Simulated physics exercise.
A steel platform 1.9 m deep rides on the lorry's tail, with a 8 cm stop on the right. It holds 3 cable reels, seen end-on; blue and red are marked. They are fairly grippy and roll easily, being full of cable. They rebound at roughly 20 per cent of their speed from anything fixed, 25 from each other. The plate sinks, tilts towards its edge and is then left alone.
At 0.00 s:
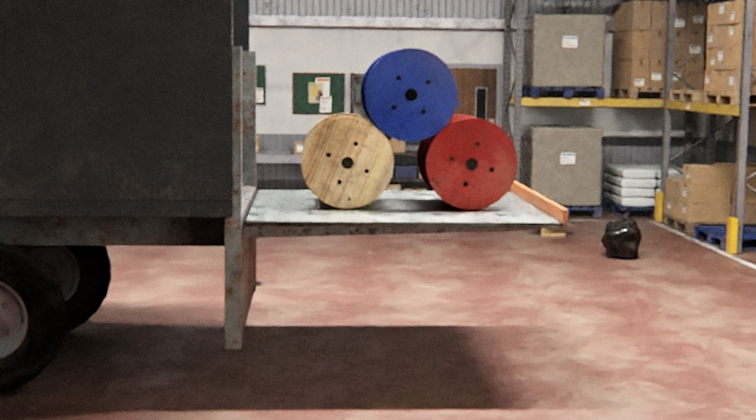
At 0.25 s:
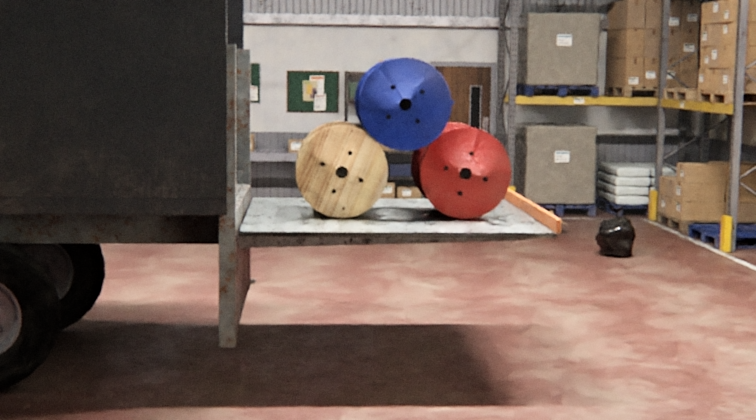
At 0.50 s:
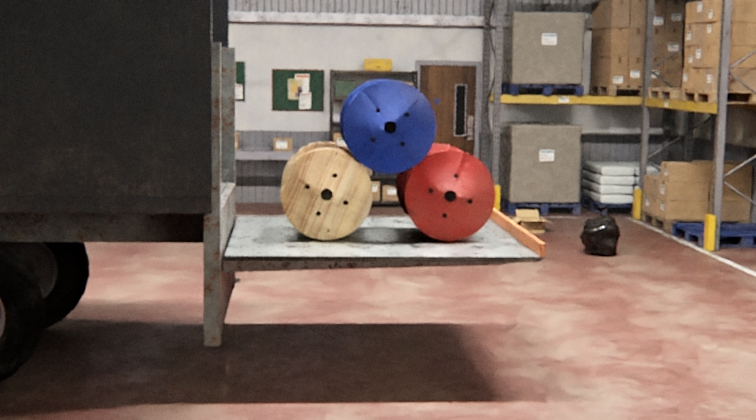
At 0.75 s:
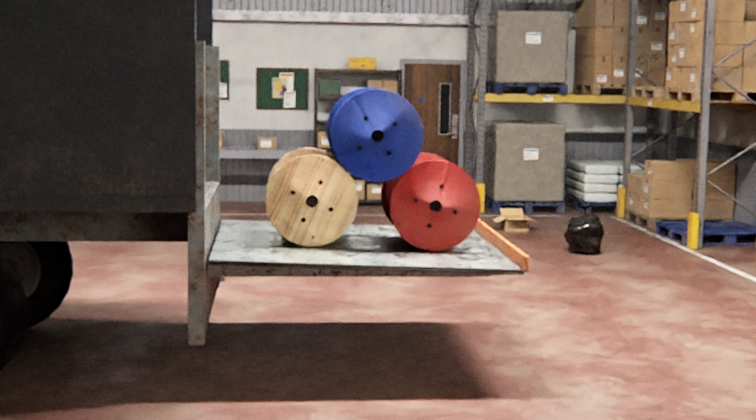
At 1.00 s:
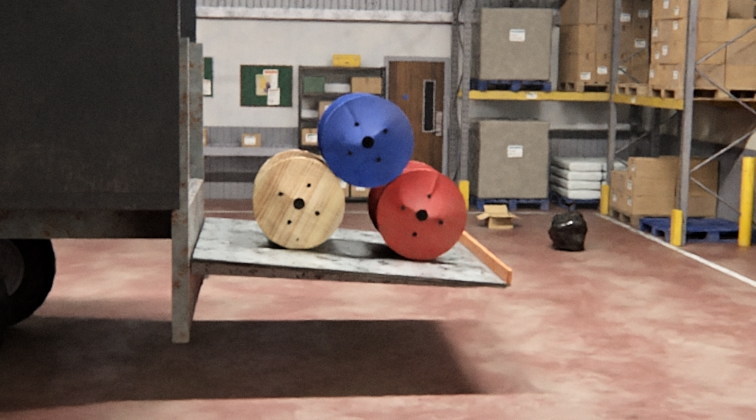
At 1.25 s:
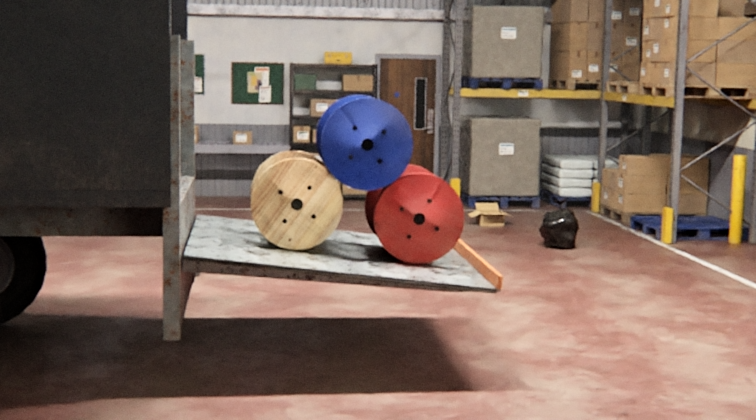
A steel platform on the back of a lorry, carrying a blue reel stacked on a wooden one and a red one, started out level, then gradually sloped down to the right.
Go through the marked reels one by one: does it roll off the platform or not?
Blue is held back, red stays on the plate.
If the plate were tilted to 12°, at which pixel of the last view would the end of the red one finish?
Near (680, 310).
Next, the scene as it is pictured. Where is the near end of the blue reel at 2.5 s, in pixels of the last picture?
Around (398, 148).
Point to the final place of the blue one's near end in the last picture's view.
At about (402, 149).
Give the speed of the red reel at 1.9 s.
Near 0.3 m/s.
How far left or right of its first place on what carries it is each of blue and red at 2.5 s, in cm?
Blue 25 right, red 25 right.
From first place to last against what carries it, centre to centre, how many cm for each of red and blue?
Red 25, blue 25.
By 1.9 s, blue is up on others, 60 cm from the stop, rolling right; red is on the plate, 20 cm from the stop, rolling right; 0 gone from the plate.
By 2.5 s, blue is up on others, 65 cm from the stop, rolling left; red is on the plate, 25 cm from the stop, rolling left; 0 gone from the plate.
By 3.3 s, blue is up on others, 60 cm from the stop; red is on the plate, 20 cm from the stop, rolling right; 0 gone from the plate.
Finally (4.2 s), blue is up on others, 60 cm from the stop; red is on the plate, 20 cm from the stop; 0 gone from the plate.
